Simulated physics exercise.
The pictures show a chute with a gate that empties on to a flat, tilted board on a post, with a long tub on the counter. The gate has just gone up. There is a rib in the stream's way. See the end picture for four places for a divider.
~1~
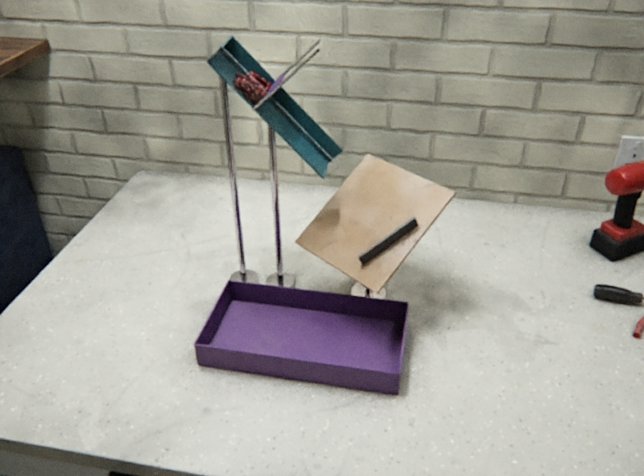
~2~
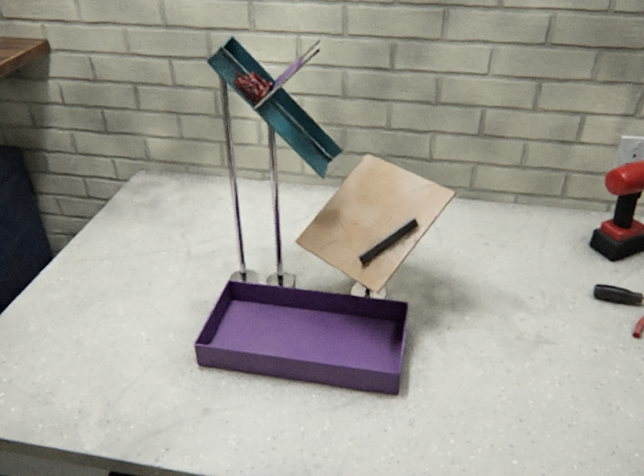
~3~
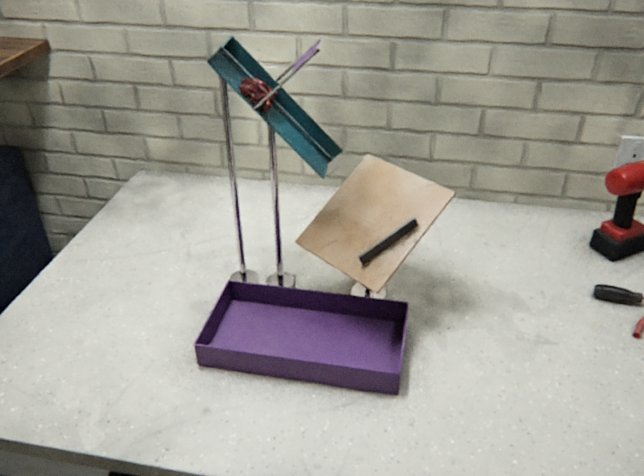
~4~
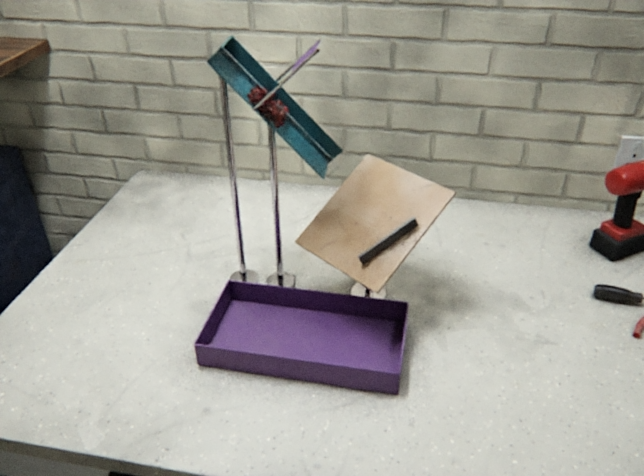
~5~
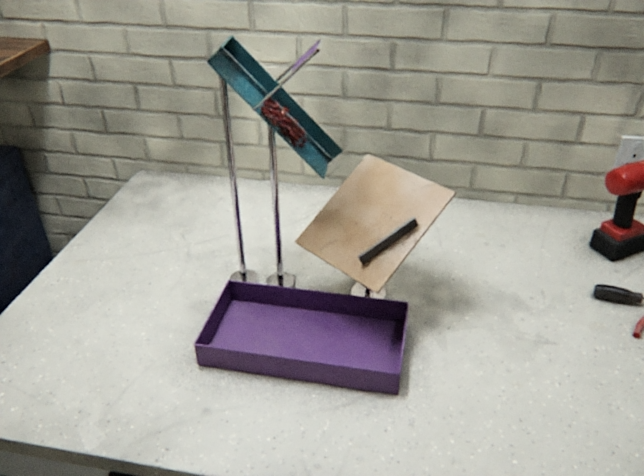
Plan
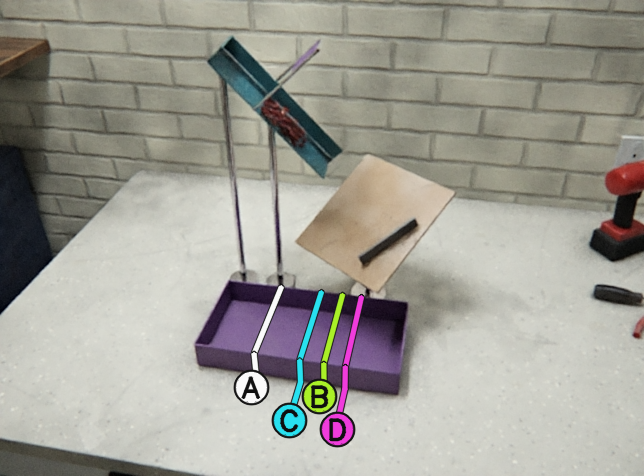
We see a raised gate on a tilted teal chute as a clump of reddish beans slides down to the right, partway toward the lip, above a tilted board with a dark rib and an empty purple tub.
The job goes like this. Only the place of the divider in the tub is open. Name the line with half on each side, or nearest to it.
Use line C.
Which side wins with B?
More lands on the left.
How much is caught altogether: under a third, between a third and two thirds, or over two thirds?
It is over two thirds.
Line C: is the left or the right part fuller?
Right.
On the marked copy, line A crosses the front rim at (254, 353); line B crosses the front rim at (324, 363); line C crosses the front rim at (299, 359); line D crosses the front rim at (345, 366).
With A, of what is caught, only a few on the left of the divider, all but a few on the right.
With B, of what is caught, all but a few on the left of the divider, only a few on the right.
With C, of what is caught, close to a third on the left of the divider, close to two thirds on the right.
With D, of what is caught, the whole lot on the left of the divider, none at all on the right.
